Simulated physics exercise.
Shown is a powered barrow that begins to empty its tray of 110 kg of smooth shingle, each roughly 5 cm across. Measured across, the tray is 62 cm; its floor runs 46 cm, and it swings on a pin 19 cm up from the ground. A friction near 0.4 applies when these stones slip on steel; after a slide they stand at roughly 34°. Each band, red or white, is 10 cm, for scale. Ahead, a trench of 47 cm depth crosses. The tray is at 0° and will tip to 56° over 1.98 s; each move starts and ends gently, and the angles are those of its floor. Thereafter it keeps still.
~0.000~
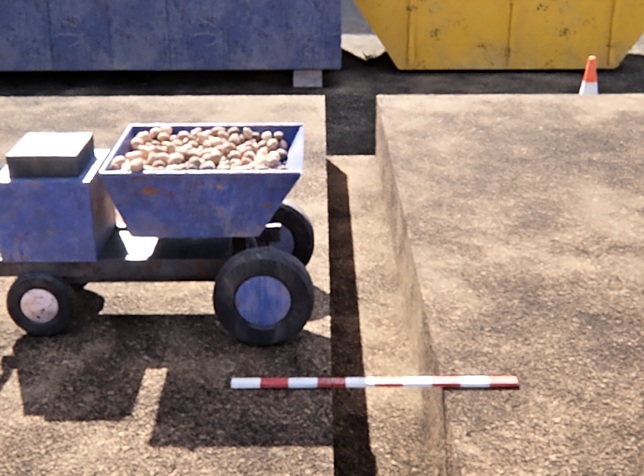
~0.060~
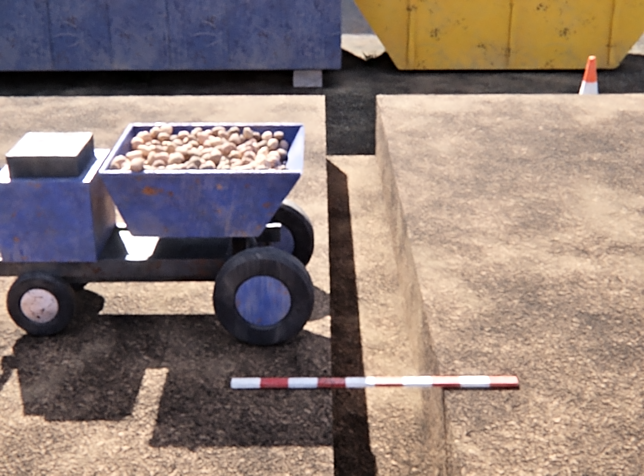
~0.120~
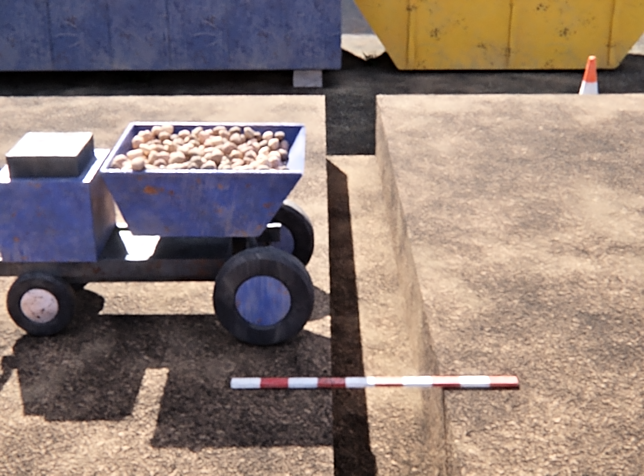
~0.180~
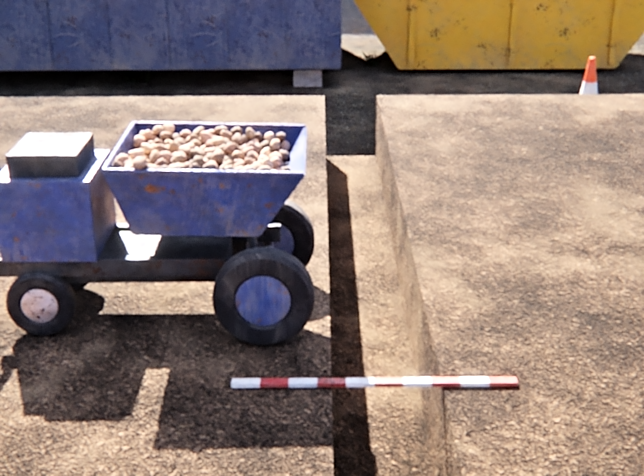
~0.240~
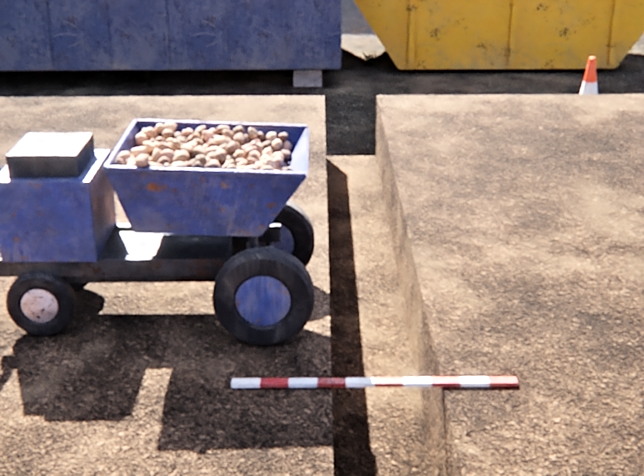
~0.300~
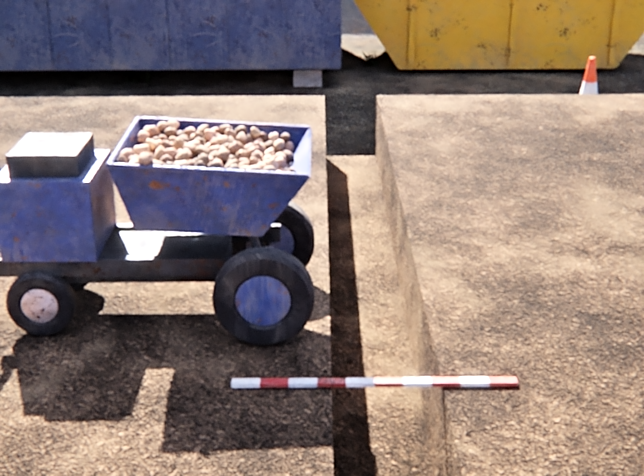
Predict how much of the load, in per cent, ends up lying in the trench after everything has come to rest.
Roughly 38 per cent of it.
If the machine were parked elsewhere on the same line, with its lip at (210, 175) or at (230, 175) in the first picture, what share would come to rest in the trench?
Roughly 55 percent for the first, and 55 percent for the second.
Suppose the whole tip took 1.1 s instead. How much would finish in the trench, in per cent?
Around 30 per cent would end in the trench.
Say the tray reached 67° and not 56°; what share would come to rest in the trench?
Then about 60 per cent.
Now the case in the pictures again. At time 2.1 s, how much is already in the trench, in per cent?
I'd put it near 10 per cent.
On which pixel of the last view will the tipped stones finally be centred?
In the last view, about (408, 399).
After 1.5 s the floor is at 47°; 100 % in the tray; the foremost stones are at (391, 220).
After 2.1 s the floor is at 56°; 79 % in the tray, 12 % in the trench, 9 % past the trench; the foremost stones are at (486, 311).
After 2.4 s the floor is at 56°; 64 % in the tray, 18 % in the trench, 18 % past the trench; the foremost stones are at (546, 317).
After 4.4 s the floor is at 56°; 43 % in the tray, 38 % in the trench, 20 % past the trench; the foremost stones are at (598, 317).
